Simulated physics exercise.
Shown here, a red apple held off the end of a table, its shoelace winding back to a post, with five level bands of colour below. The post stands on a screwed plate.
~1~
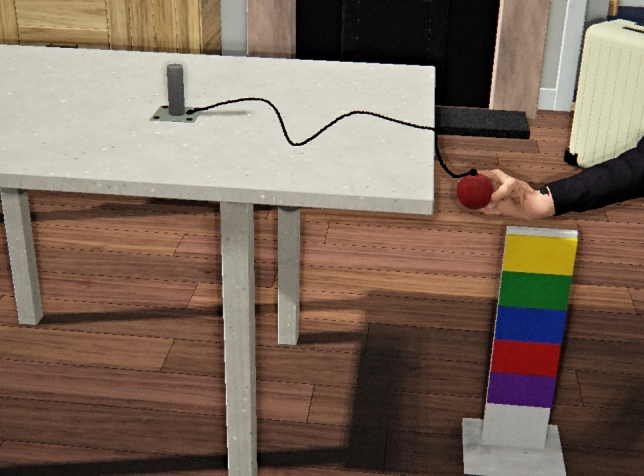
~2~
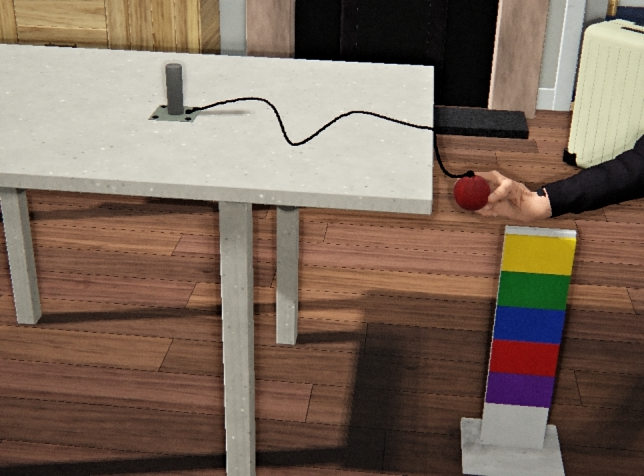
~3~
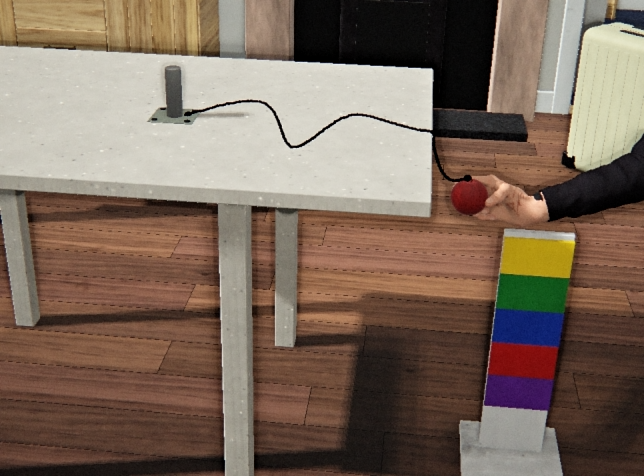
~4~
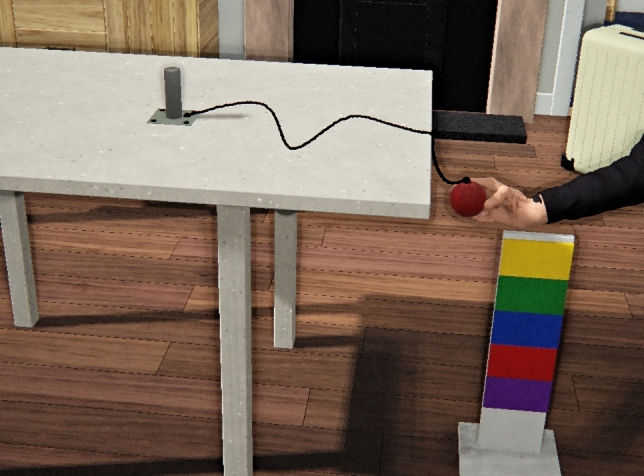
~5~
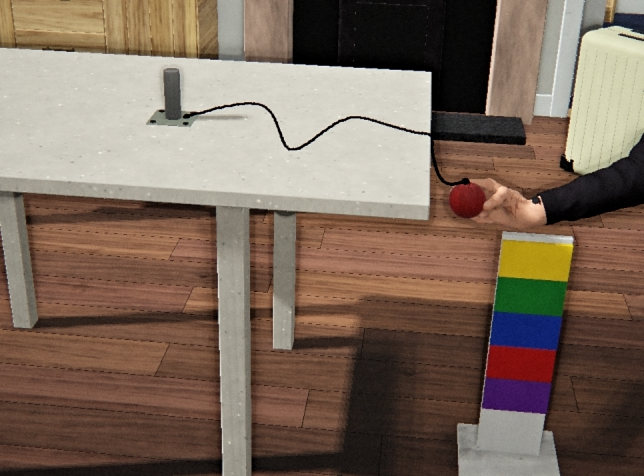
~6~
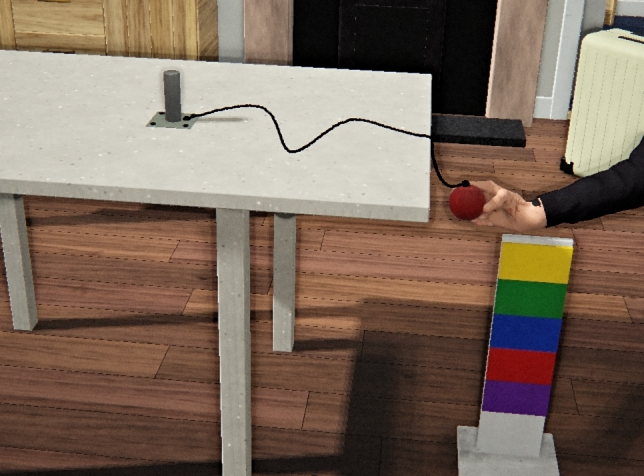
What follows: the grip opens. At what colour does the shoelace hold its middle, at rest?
Its middle rests at the purple band.
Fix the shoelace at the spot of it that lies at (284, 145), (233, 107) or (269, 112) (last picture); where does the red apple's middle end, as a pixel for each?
In that order: (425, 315), (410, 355) and (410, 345).
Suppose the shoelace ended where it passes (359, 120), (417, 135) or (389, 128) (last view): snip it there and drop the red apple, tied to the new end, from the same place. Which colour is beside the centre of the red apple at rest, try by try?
In that order: Yellow; blue; green.
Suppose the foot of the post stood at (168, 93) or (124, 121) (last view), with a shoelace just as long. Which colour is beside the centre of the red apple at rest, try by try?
In that order: Red; red.
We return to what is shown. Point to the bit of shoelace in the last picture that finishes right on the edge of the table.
The one at (304, 148).
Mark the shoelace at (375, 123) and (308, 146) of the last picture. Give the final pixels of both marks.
Near (421, 257) and (431, 149).
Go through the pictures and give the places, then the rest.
Red apple (475, 191); yellow (540, 256); green (535, 292); blue (530, 326); red (526, 359); purple (521, 391), in the first picture.
Red apple (472, 192); shoelace through (224, 103) (275, 112) (292, 145) (336, 119) (408, 124), in the second picture.
Red apple (469, 197), in the third picture.
Red apple (468, 199); shoelace through (222, 107) (274, 116) (291, 149) (335, 123) (406, 129), in the fourth picture.
Red apple (468, 200), in the fifth picture.
Red apple (468, 202); shoelace through (221, 110) (273, 119) (290, 152) (334, 127) (406, 132), in the sixth picture.
A little later, apple near (391, 371); level with purple.
Next, apple near (415, 382); level with purple.
When it is over, apple near (406, 382); level with purple. The purple one.
